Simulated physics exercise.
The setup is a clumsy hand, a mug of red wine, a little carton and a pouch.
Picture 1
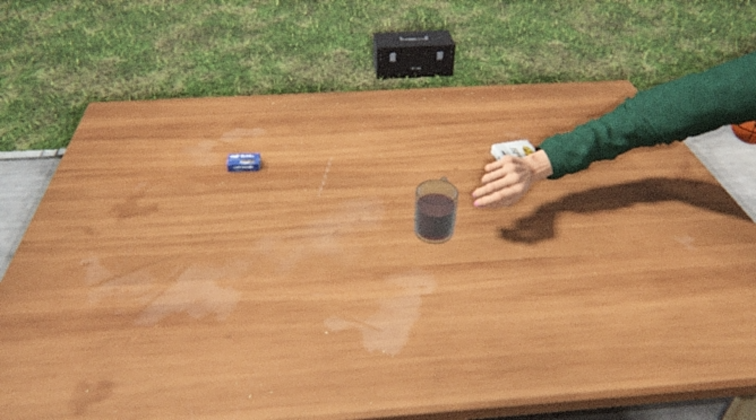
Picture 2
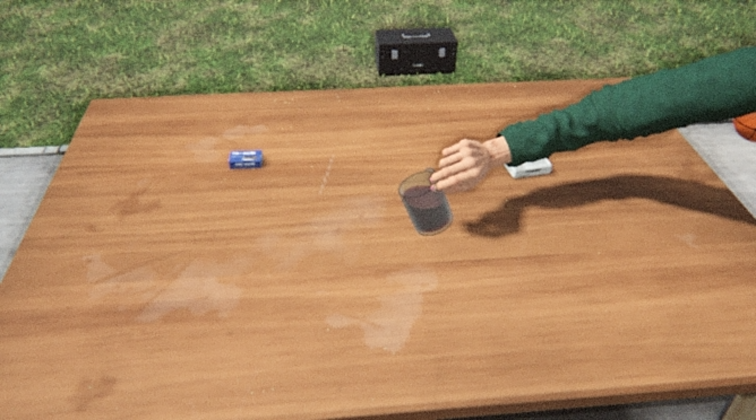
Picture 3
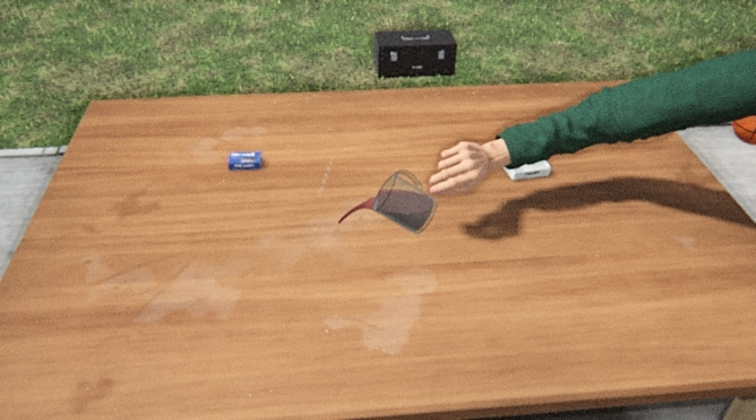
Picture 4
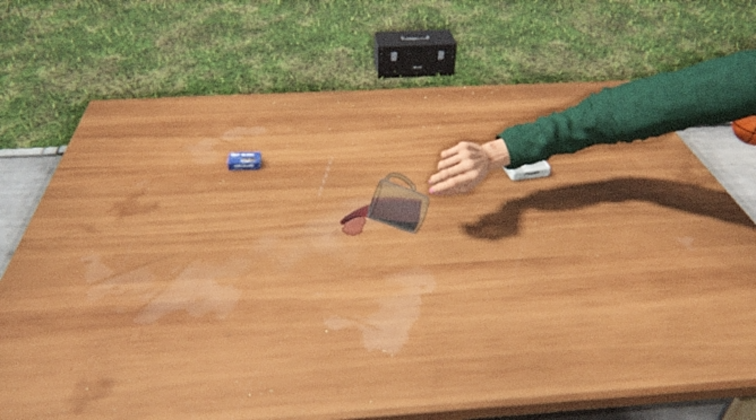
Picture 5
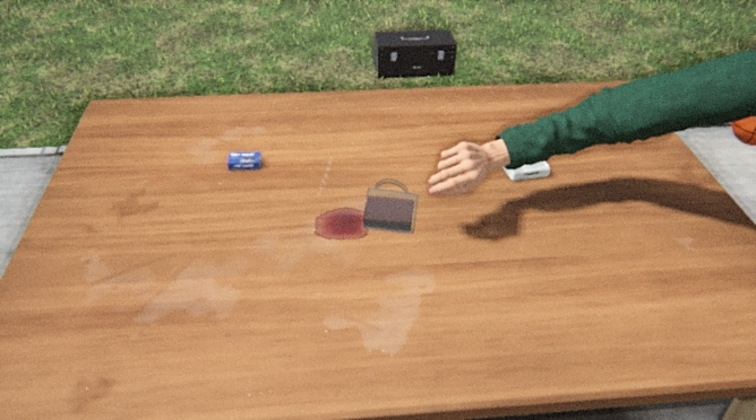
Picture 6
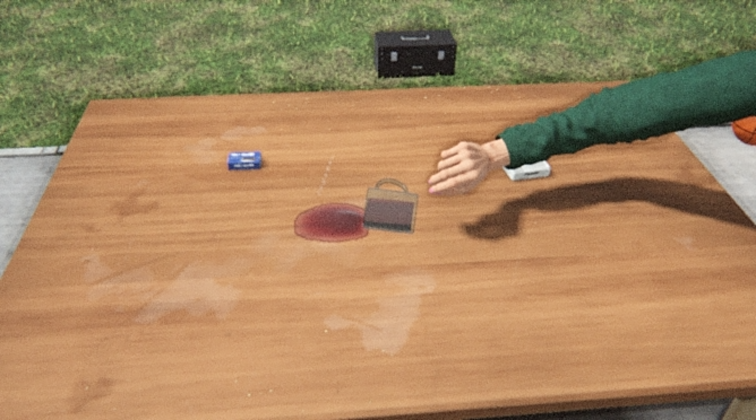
A green-sleeved arm reaches in from the right and its hand pushes a clear mug of dark red wine, which tips leftward onto its side and pours out a red puddle that spreads across the wood. The brown table is seen from above by a still camera, with grass behind it. A small blue object lies at left, a whitish one beneath the arm, and a black case stands beyond.
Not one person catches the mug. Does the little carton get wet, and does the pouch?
Here the little carton is left wet; meanwhile the pouch is left dry.
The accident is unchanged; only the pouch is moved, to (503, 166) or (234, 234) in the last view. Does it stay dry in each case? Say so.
Try one - it is not hit; try two - it gets hit.
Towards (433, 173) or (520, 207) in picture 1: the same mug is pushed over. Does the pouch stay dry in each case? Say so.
To begin with it becomes wetted; next it becomes wetted.
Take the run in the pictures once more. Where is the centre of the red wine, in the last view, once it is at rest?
The centre settles near (220, 211) in the last view.
Soon after, the puddle covers about as much as a tray; the little carton is dry; the pouch is dry.
Later, the puddle covers about as much as a big tray; the little carton is wet; the pouch is dry.
In the end, the puddle covers about as much as a big tray; the little carton is wet; the pouch is dry.
